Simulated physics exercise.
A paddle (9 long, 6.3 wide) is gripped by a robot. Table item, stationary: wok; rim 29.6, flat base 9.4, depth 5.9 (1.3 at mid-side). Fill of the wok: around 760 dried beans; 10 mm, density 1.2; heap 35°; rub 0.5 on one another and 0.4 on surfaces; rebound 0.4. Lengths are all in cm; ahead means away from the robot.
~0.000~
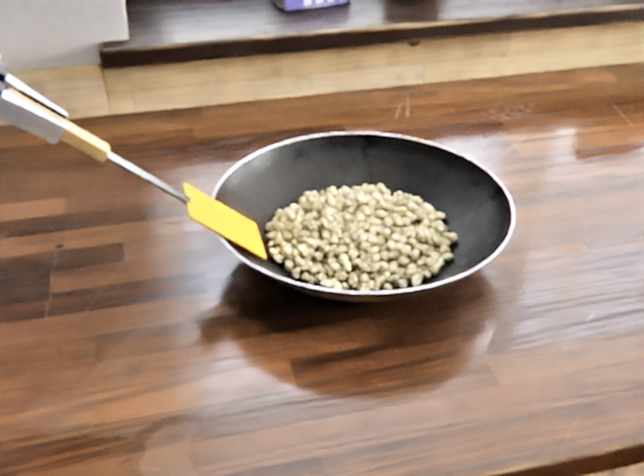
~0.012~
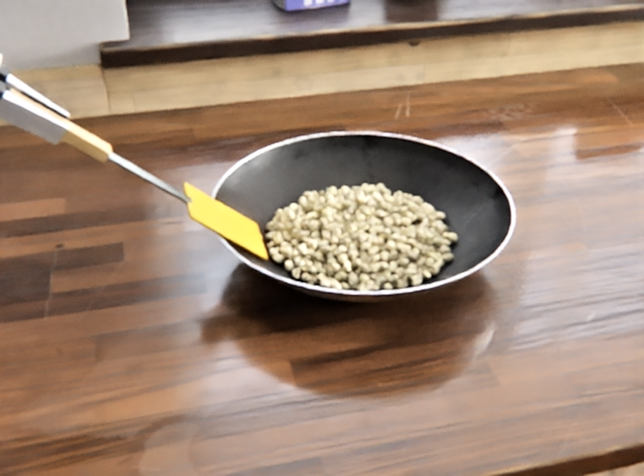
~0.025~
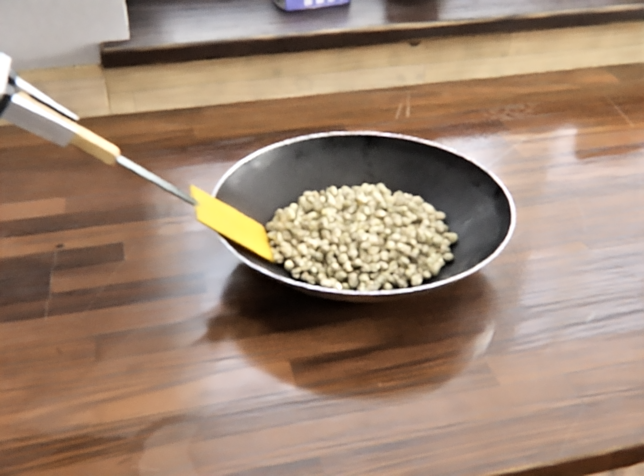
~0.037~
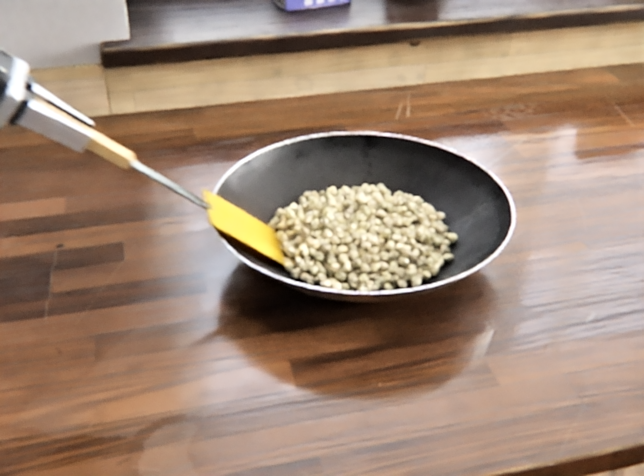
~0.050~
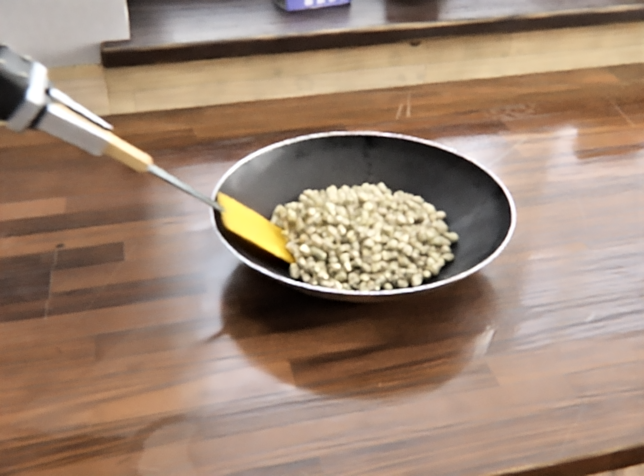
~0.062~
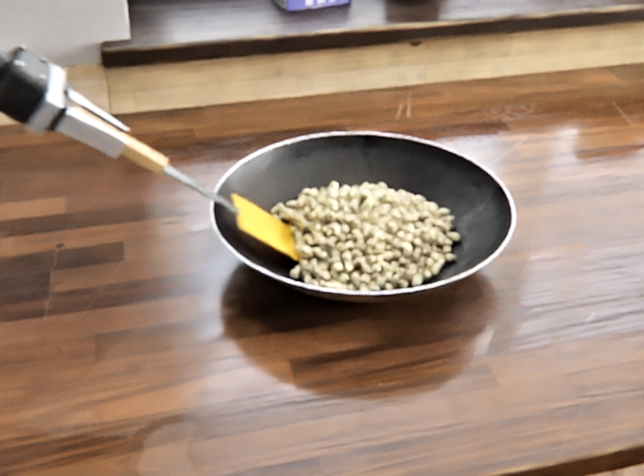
At the start, a yellow spatula held by a robot gripper rests at the left edge of a dark wok of pale dried beans on a wooden table. The spatula then slides slowly right into the wok, pressing against the beans and nudging the pile slightly rightward.
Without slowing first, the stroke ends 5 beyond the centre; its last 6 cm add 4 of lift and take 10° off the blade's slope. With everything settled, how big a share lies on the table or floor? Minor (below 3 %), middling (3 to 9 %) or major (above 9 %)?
Middling.
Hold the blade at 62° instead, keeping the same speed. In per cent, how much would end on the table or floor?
Estimate: Approx. 5 %.
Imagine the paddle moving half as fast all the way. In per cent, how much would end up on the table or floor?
Near 0 %.
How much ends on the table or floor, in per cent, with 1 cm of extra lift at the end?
Roughly 0 percent of it.
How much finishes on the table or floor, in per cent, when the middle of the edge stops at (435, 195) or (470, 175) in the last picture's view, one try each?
Try 1: Approx. 15 %; try 2: Approx. 30 %.
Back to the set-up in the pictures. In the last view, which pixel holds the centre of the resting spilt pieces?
Around (609, 211).
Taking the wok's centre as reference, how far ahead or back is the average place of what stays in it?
I'd say close to 4.5 cm toward the front.
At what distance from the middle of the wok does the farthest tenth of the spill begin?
45 cm.
After 0.09 s, sloping 41°, highest piece 6 above the table; 758 in the wok.
After 0.12 s, sloping 38°, highest piece 7 above the table; 758 in the wok.
After 0.34 s, sloping 31°, highest piece 9 above the table; 723 in the wok, 15 on the table or floor, 20 on the blade or in flight.
After 1.39 s, sloping 31°, highest piece 6 above the table; 723 in the wok, 35 on the table or floor.
At rest, 723 in the wok, 35 on the table or floor. That is 5 % on the table or floor.
